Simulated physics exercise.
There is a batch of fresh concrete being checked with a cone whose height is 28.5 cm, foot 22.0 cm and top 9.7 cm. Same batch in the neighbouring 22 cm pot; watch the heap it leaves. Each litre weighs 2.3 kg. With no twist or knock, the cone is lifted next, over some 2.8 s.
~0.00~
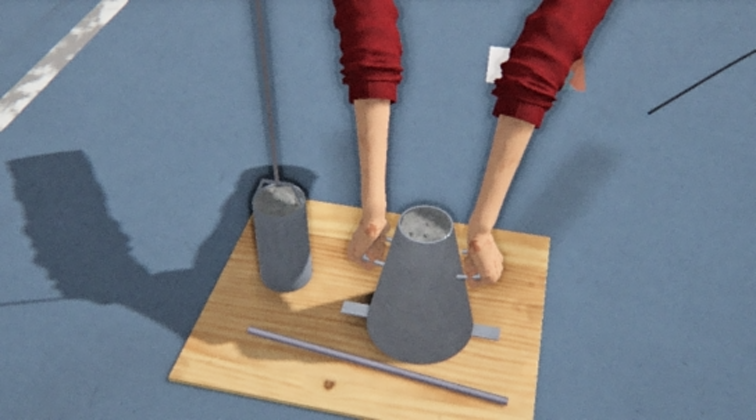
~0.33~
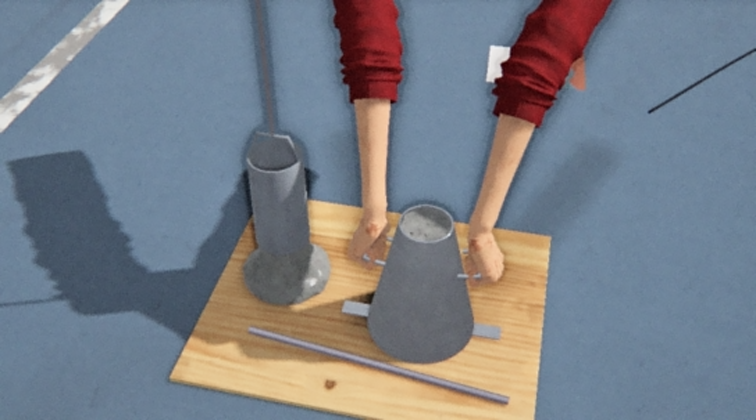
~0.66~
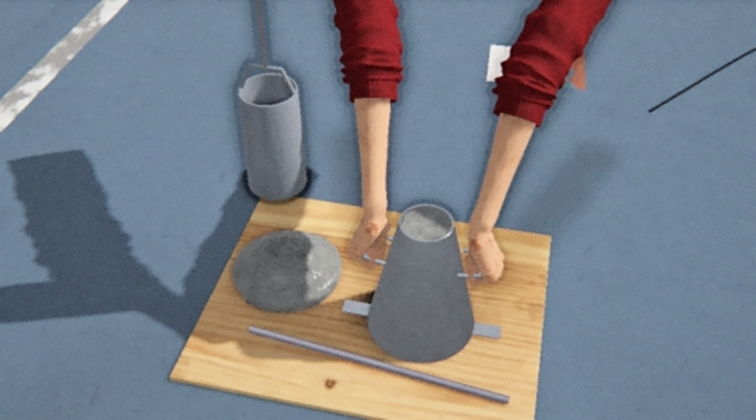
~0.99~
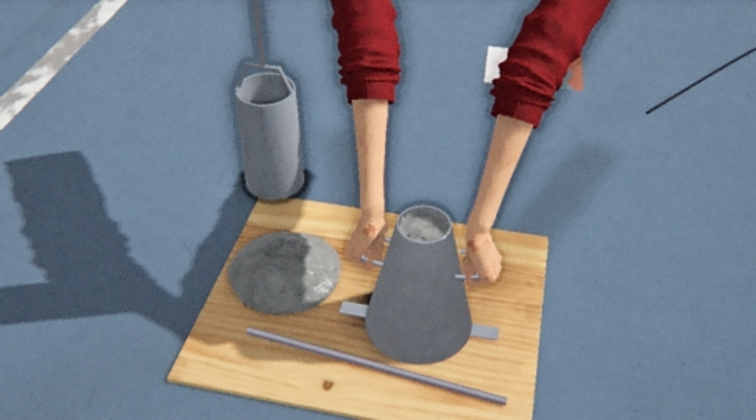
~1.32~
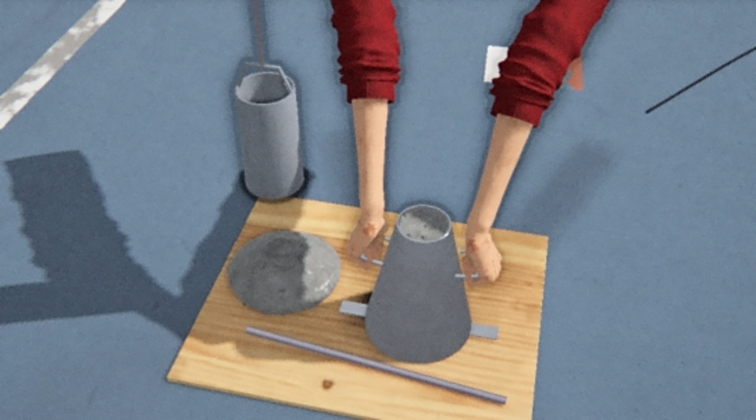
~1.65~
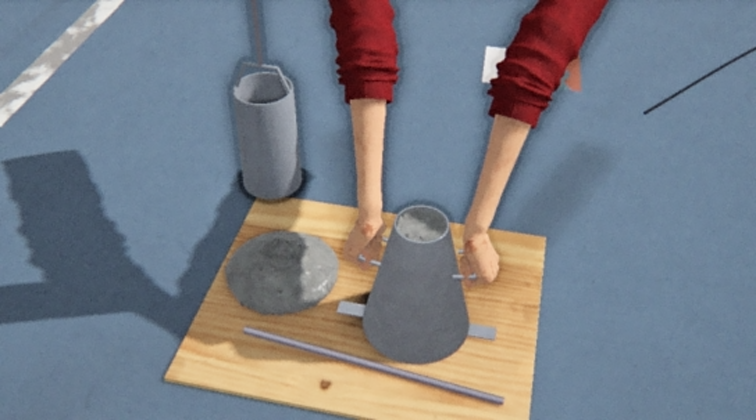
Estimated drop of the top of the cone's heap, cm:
21 cm.
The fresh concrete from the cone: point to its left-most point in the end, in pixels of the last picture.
Somewhere near (319, 330) in pixels.
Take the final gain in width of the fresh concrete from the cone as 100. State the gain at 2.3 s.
Around 60 percent of the full gain.
By 2.3 s, the cone is up 5.9 cm; the fresh concrete has come down 14 cm to 14 cm and is 33 cm wide.
By 3.0 s, the cone is up 17 cm; the fresh concrete has come down 21 cm to 7.5 cm and is 41 cm wide.
By 3.7 s, the cone is up 28 cm; the fresh concrete has come down 21 cm to 7.3 cm and is 41 cm wide.
By 4.6 s, the cone is clear; the fresh concrete has come down 21 cm to 7.2 cm and is 41 cm wide.
By 5.1 s, at rest, the cone is clear; the fresh concrete has come down 21 cm to 7.2 cm and is 41 cm wide.
